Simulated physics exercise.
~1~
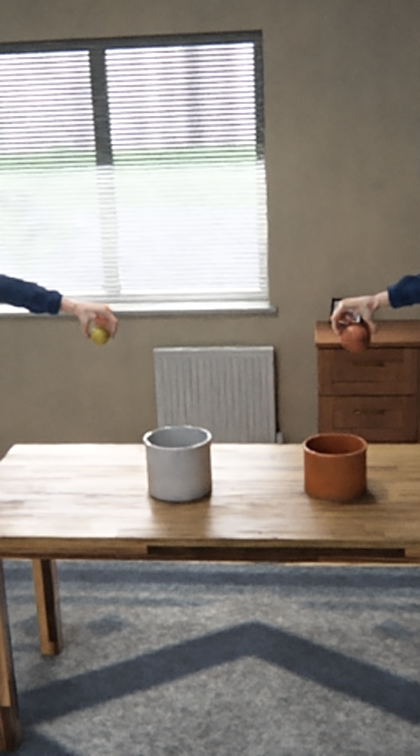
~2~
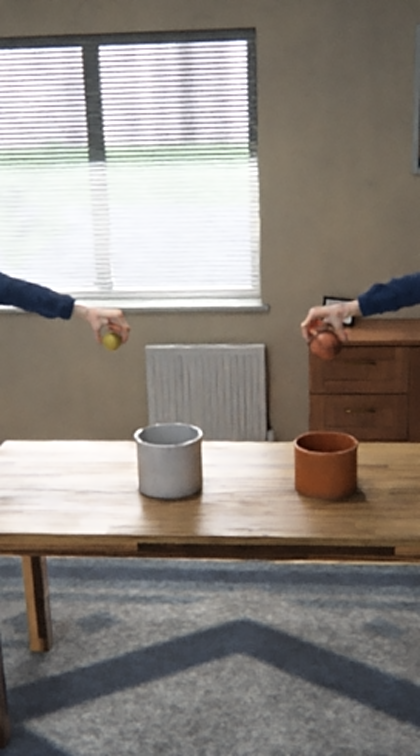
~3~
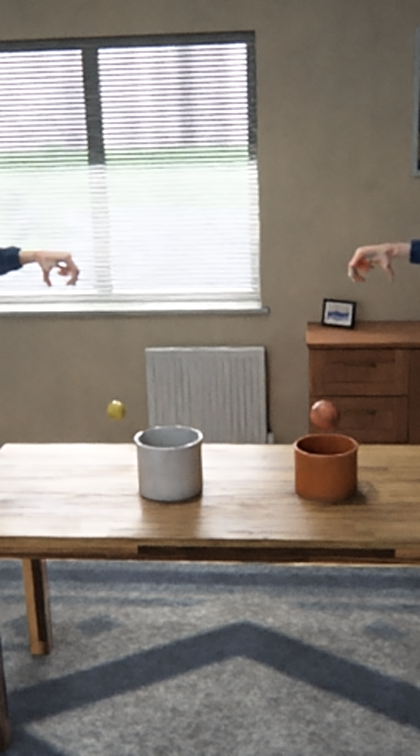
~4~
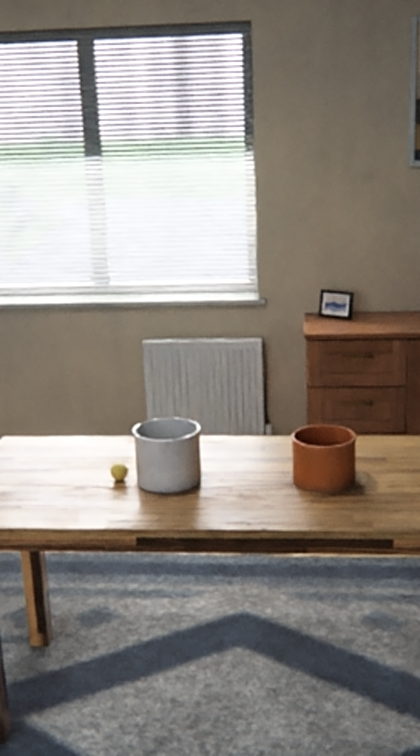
A yellow lemon and an orange ball are held by two hands reaching in from either side, seen from the front by a slightly swaying camera in a room with a blind-covered window. Below them, a pale grey pot stands near the middle of a wooden table and a terracotta pot stands to its right. The hands shift a little, then open and draw back as both things drop. The ball falls towards the terracotta pot, while the lemon comes down left of the grey one. Finally, the lemon rests on the table beside the grey pot, and the ball is out of sight inside the terracotta pot.
